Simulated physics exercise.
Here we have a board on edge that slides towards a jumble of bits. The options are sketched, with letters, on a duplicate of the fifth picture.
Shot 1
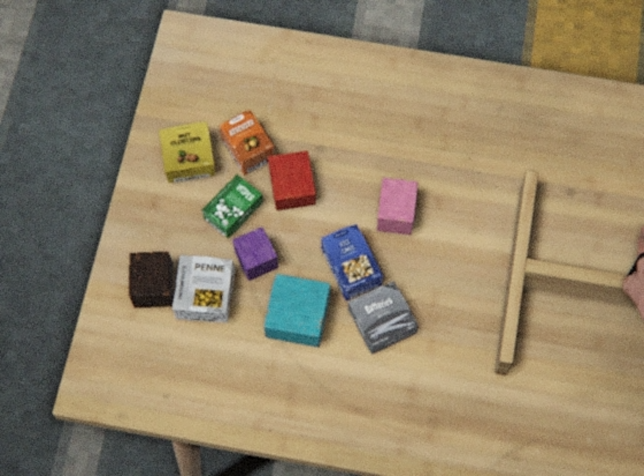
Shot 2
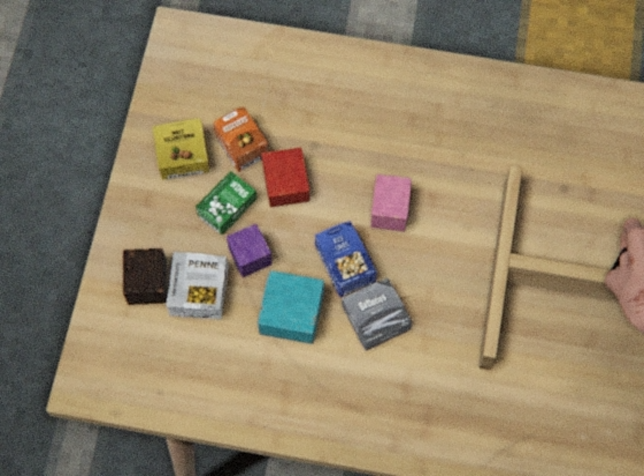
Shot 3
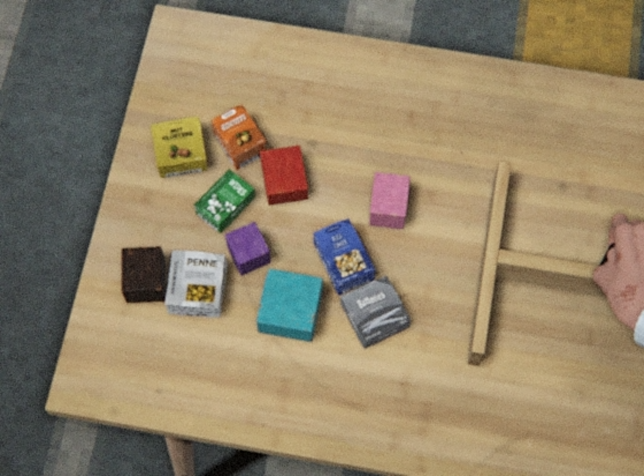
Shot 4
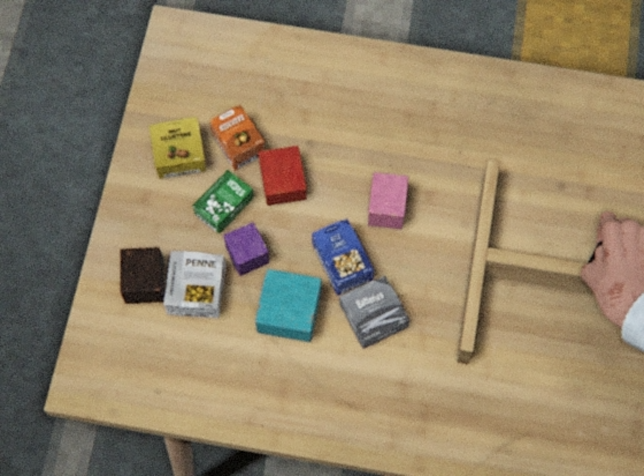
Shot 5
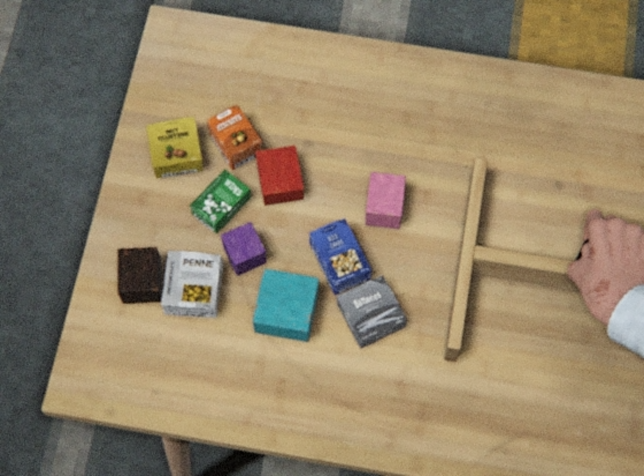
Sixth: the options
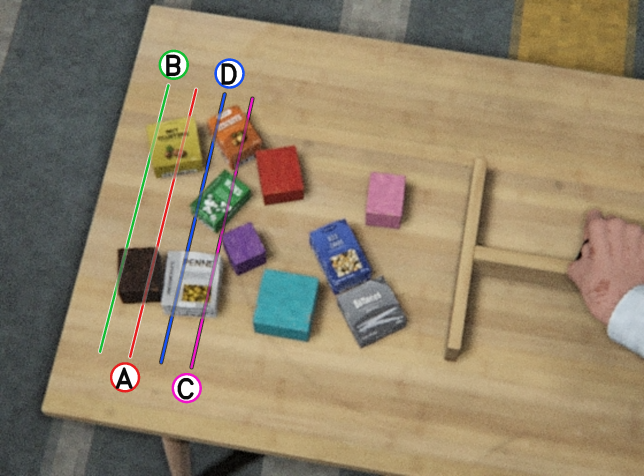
On a wooden table, a hand slides an upright board left toward scattered colourful boxes and blocks.
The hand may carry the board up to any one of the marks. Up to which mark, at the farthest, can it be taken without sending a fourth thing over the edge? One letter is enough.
Up to line D.
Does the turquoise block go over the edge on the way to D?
No.
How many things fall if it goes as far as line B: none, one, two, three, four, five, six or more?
Six or more.
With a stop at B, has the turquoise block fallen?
Yes.
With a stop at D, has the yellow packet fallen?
By then, yes.
On the marked copy, A at (165, 217); B at (136, 213); C at (223, 227); D at (194, 222).
With D. Early on, board (368, 234); turquoise block (265, 303); grey box (319, 297).
Further on, board (269, 218); black block (69, 261); white packet (116, 268).
At the end, board (196, 206); black block over the edge; white packet over the edge; three fallen.
As for the rest, A drops five; B drops seven; C is within the limit but short.
